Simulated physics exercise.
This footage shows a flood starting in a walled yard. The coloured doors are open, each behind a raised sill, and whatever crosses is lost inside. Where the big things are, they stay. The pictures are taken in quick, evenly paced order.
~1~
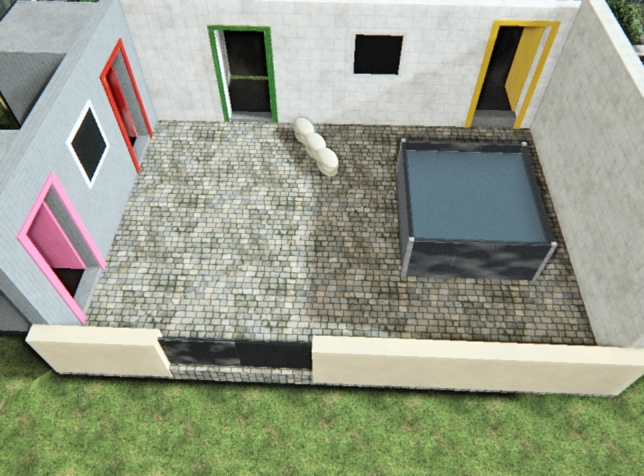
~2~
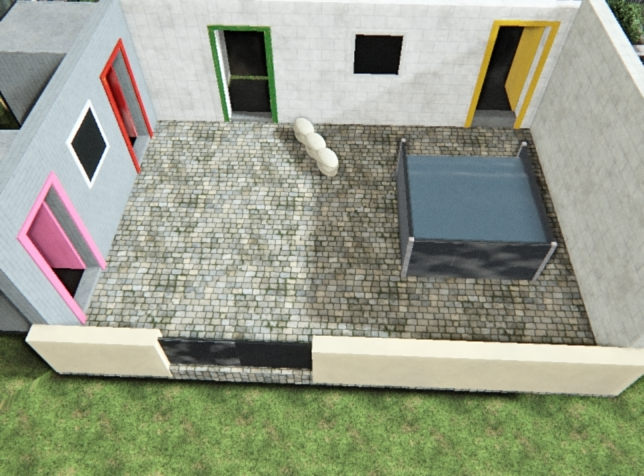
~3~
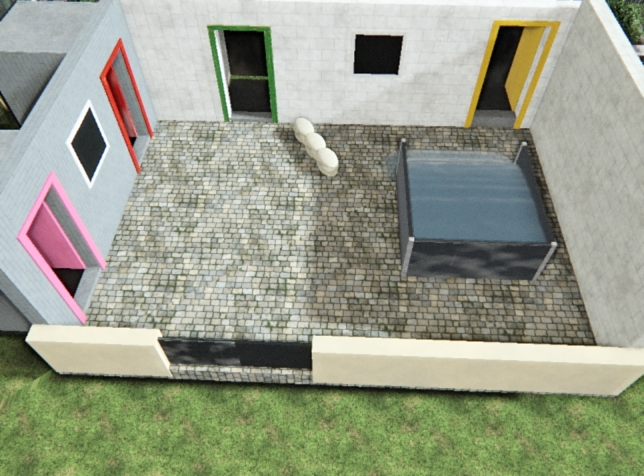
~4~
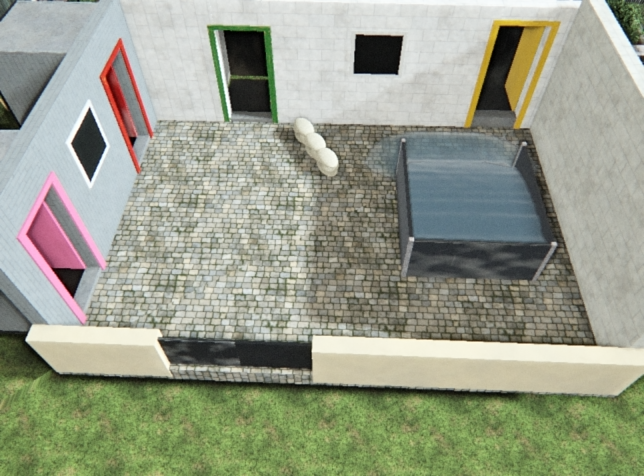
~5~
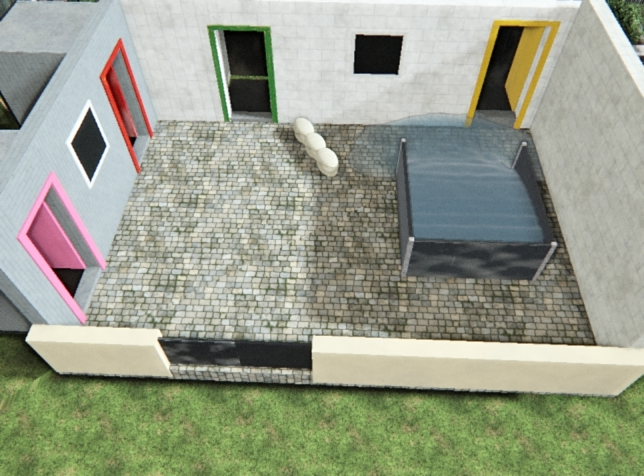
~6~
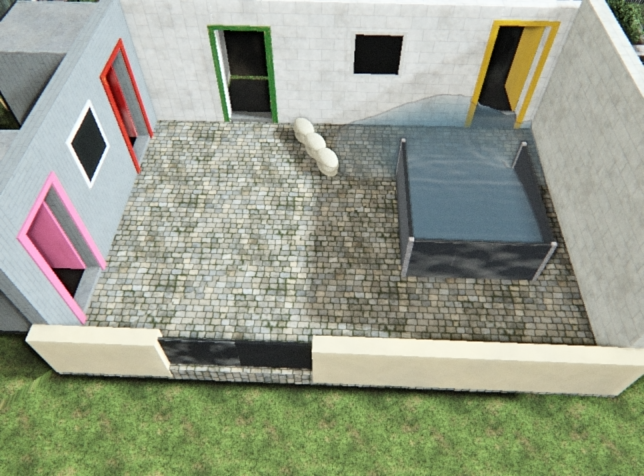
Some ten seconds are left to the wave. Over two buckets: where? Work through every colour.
As I see it, pink door: Exceeds two buckets, red door: Exceeds two buckets, yellow door: Exceeds two buckets, green door: Within two buckets.
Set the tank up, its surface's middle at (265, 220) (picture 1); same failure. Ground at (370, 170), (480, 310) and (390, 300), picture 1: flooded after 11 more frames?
As listed: Flooded, no water, clear.
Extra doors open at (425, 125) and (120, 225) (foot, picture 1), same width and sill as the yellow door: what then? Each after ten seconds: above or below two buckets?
Result: First overshoots, second undershoots.
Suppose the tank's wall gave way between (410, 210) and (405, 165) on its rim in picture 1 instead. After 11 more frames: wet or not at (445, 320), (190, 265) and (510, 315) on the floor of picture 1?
Taken in turn they're unwetted, swamped and unwetted.
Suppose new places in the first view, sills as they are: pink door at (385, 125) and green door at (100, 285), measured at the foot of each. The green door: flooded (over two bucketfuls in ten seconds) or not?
The green door is swamped.
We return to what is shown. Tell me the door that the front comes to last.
It's the pink one.
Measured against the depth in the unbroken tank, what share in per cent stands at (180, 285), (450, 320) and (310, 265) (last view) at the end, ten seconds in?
First spot roughly 14 %, second 6 %, third 8 %.
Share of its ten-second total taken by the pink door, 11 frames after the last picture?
Around 0 in a hundred.
A moment on, water covers 15 % of the floor; the pink door not reached, the red door not reached, the yellow door over two buckets in, the green door wet at the sill, nothing in.
Next, water covers 30 % of the floor; the pink door not reached, the red door not reached, the yellow door far over two buckets in, the green door wet at the sill, nothing in.
Then, water covers 60 % of the floor; the pink door not reached, the red door over two buckets in, the yellow door far over two buckets in, the green door wet at the sill, nothing in.
Later, water covers 85 % of the floor; the pink door wet at the sill, nothing in, the red door over two buckets in, the yellow door far over two buckets in, the green door wet at the sill, nothing in.
In the end, water covers 95 % of the floor; the pink door far over two buckets in, the red door over two buckets in, the yellow door far over two buckets in, the green door wet at the sill, nothing in.
